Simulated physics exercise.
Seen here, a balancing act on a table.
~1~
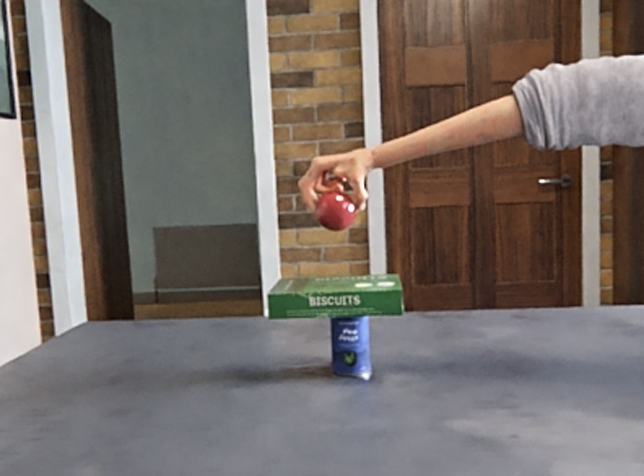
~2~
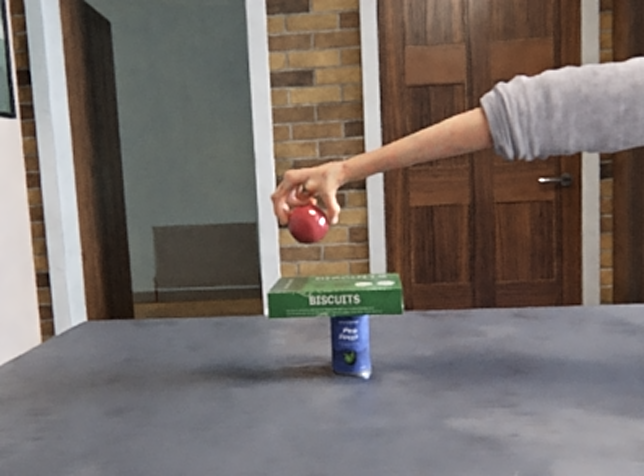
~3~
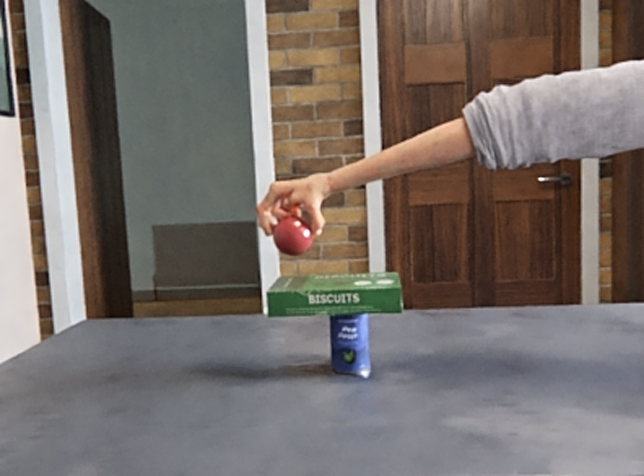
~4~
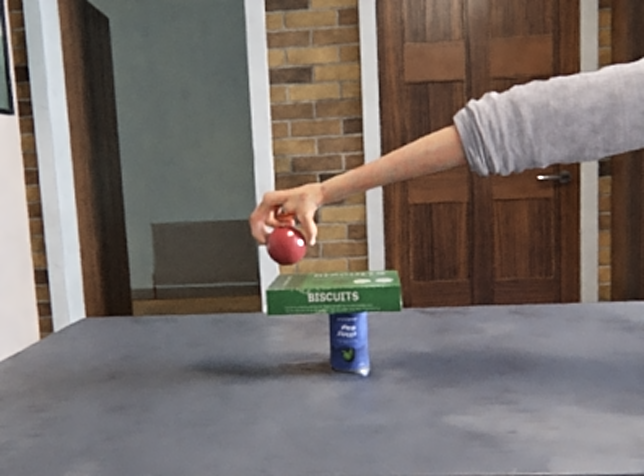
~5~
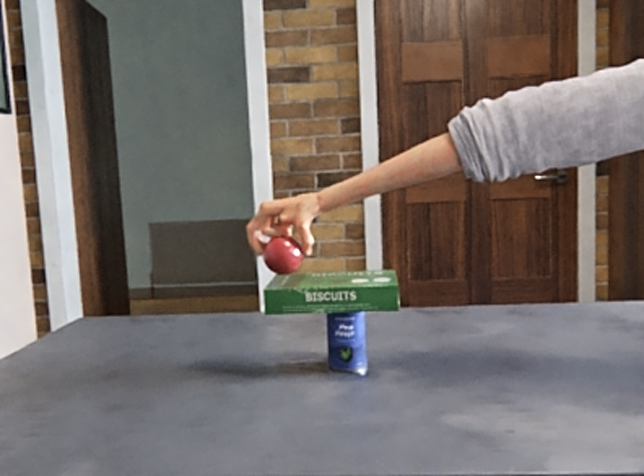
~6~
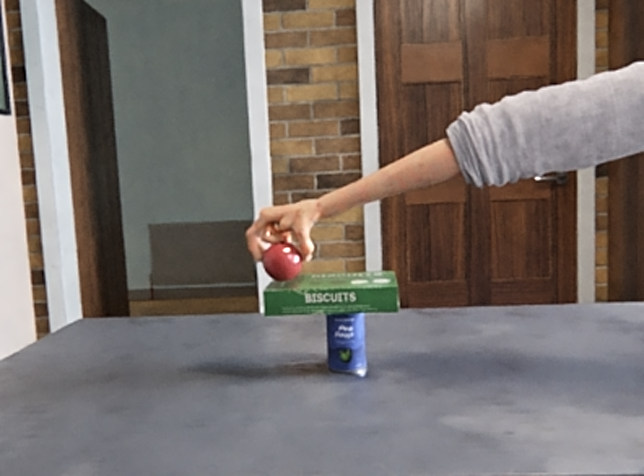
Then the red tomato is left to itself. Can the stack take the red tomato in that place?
As it turns out, it gives way.
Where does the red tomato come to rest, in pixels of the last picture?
Around (247, 353).
Then, 0.30 s after the last picture, red tomato now fallen; green packet tipped 51° from how it was.
Then, 0.40 s after the last picture, green packet on its side.
Then, 0.60 s after the last picture, green packet now fallen.
Then, 1.30 s after the last picture, things are still on the move.
At rest, fallen, red tomato and green packet; blue tin in place. Seen from the same camera at the end, red tomato near (247, 354). The stack loses its balance.
